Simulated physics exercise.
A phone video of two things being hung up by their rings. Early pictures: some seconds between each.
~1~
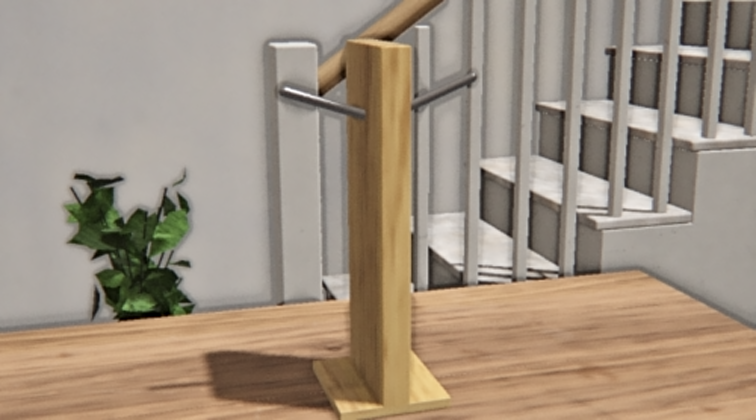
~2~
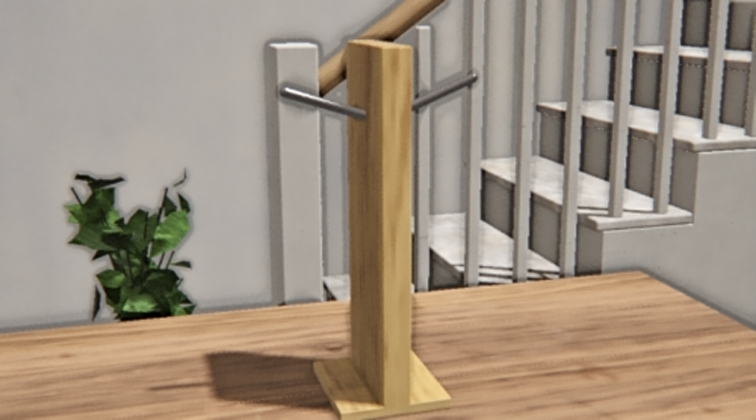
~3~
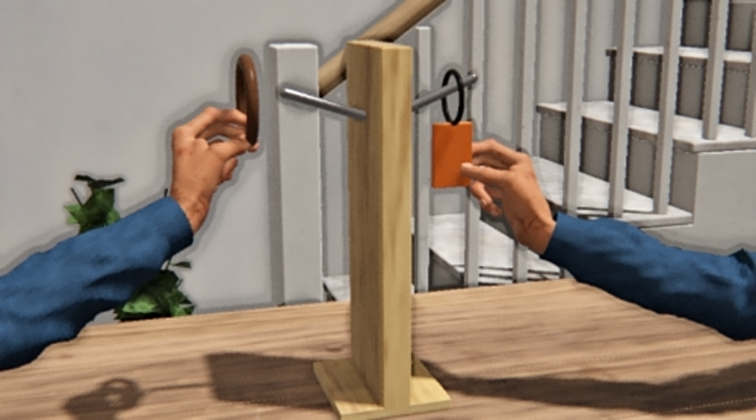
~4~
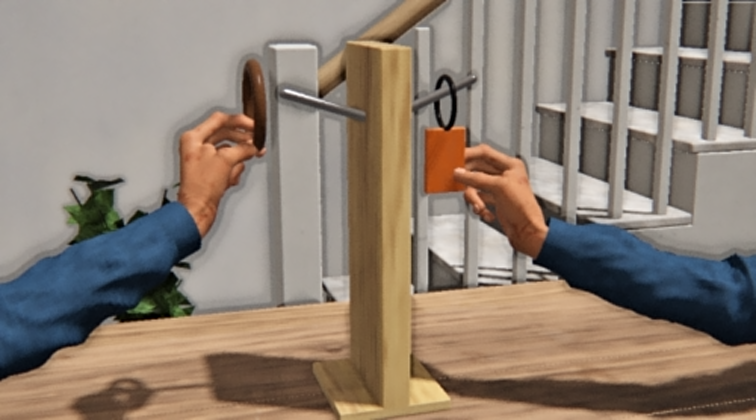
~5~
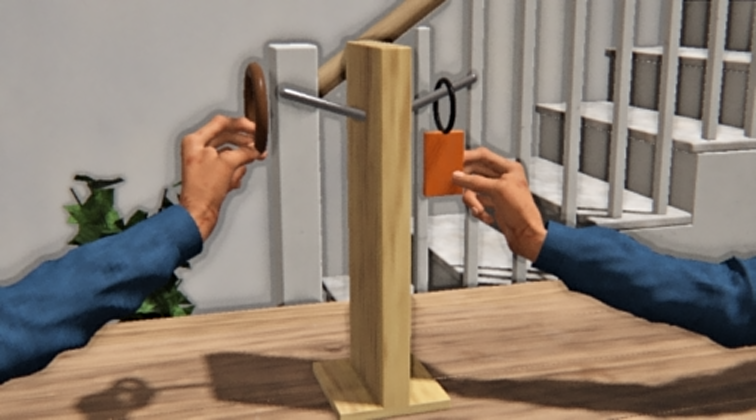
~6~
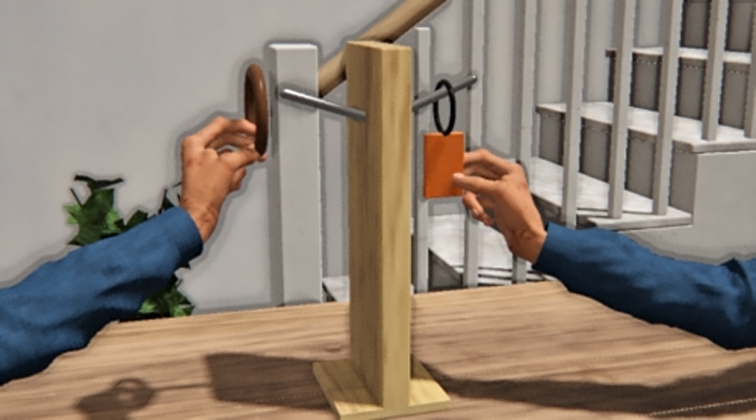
To begin with, a wooden stand with a metal peg on each side sits alone on a table before a staircase. Two blue-sleeved hands then appear, the left holding a brown ring and the right an orange tag by the pegs. Both shift slightly inward, then stay nearly still, still gripping them.
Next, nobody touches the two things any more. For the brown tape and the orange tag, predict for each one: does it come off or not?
Prediction - the brown tape: Yes, it comes off; the orange tag: No, it stays.
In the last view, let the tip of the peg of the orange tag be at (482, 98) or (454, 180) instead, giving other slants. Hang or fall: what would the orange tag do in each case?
First it stays put, and the next time it goes down.
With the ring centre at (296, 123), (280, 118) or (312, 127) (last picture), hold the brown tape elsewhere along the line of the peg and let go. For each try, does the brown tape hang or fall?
In turn it hangs there; falls off; hangs there.
Then, 0.18 s past the last view, brown tape in the air near (259, 194); orange tag at rest near (443, 141).
Then, 0.30 s past the last view, brown tape come down near (266, 368); orange tag at rest near (442, 141).
Finally, the brown tape drops to the table, near (266, 368); the orange tag remains hooked, near (413, 154).
